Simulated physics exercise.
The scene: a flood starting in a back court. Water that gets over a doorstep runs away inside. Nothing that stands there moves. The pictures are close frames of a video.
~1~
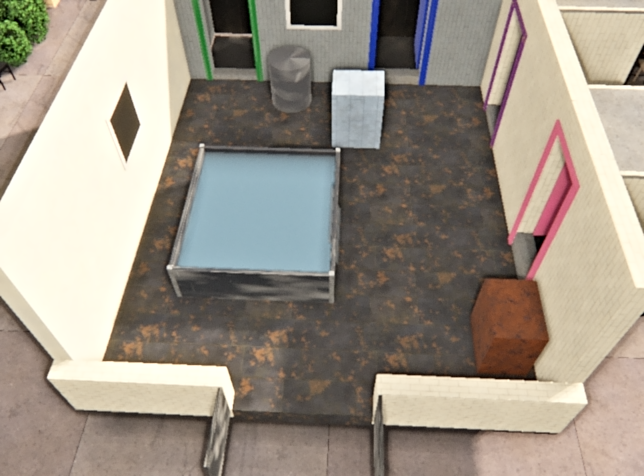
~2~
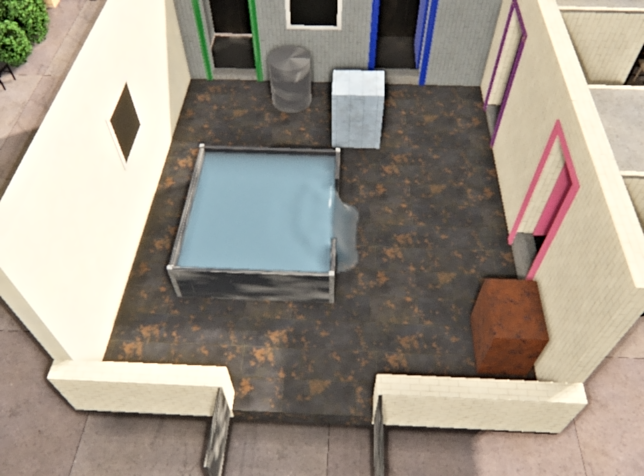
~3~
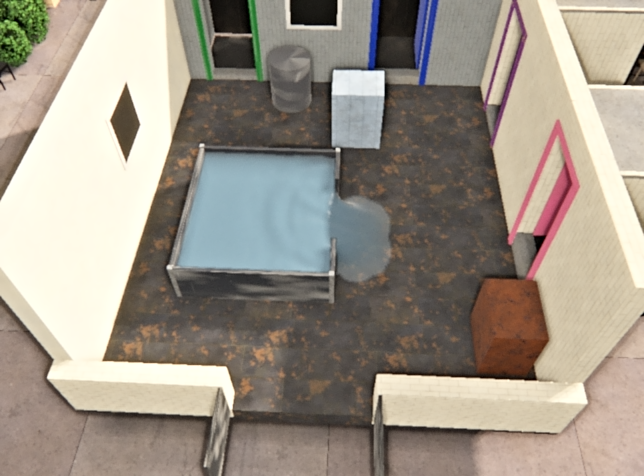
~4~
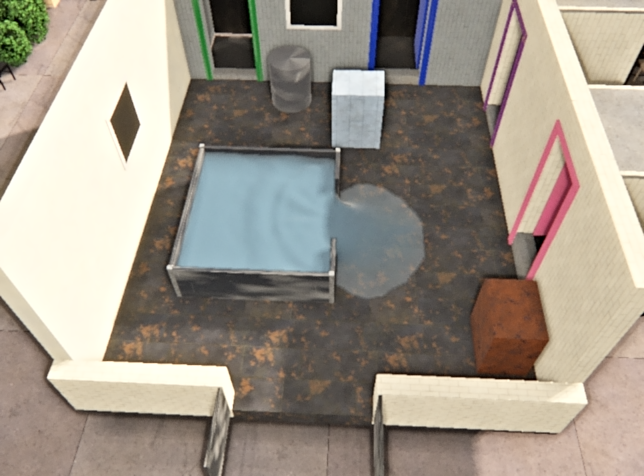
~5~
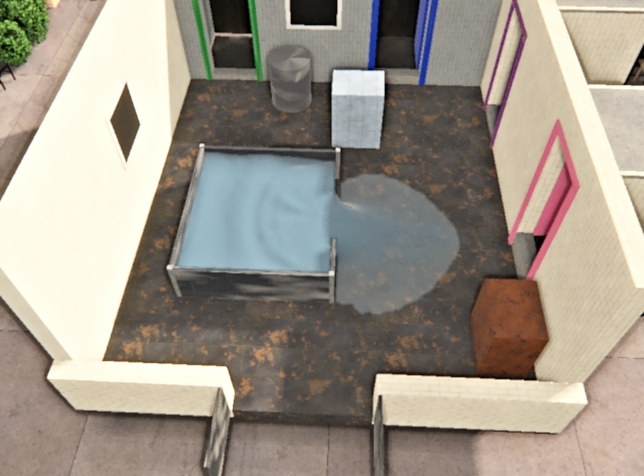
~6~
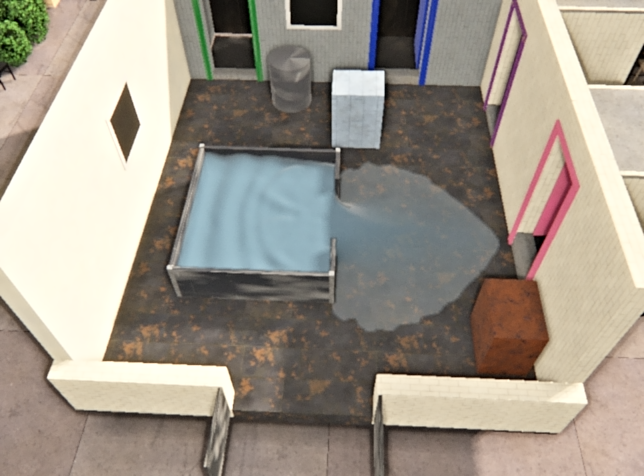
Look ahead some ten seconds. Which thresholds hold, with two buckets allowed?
In the end: The pink door stays under that; the blue door stays under that; the purple door stays under that; the green door stays under that.
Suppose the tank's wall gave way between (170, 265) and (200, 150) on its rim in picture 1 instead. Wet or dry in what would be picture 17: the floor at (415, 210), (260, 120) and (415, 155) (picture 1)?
One after the other: Dry, under water, dry.
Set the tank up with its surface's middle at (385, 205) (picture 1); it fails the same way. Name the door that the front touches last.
Last comes the one in green.
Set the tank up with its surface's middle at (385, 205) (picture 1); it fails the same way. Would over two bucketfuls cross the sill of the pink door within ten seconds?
Pink door passes that mark.
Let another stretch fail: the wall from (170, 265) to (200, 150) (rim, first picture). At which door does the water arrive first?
First comes the green one.
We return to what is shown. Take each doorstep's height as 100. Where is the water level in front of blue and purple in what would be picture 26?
Near 60 and 60 in a hundred.
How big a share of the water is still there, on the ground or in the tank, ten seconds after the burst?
Roughly 94 per cent.
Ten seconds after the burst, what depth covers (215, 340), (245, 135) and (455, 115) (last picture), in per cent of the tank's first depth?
In that order: 10, 8 and 18 per cent.
A moment on, water covers 25 % of the floor; the pink door wet at the sill, nothing in, the blue door not reached, the purple door not reached, the green door not reached.
Next, water covers 35 % of the floor; the pink door wet at the sill, nothing in, the blue door not reached, the purple door wet at the sill, nothing in, the green door not reached.
Then, water covers 45 % of the floor; the pink door wet at the sill, nothing in, the blue door wet at the sill, nothing in, the purple door wet at the sill, nothing in, the green door not reached.
Later, water covers 80 % of the floor; the pink door wet at the sill, nothing in, the blue door wet at the sill, nothing in, the purple door wet at the sill, nothing in, the green door wet at the sill, nothing in.
In the end, water covers 100 % of the floor; the pink door wet at the sill, nothing in, the blue door wet at the sill, nothing in, the purple door wet at the sill, nothing in, the green door wet at the sill, nothing in.
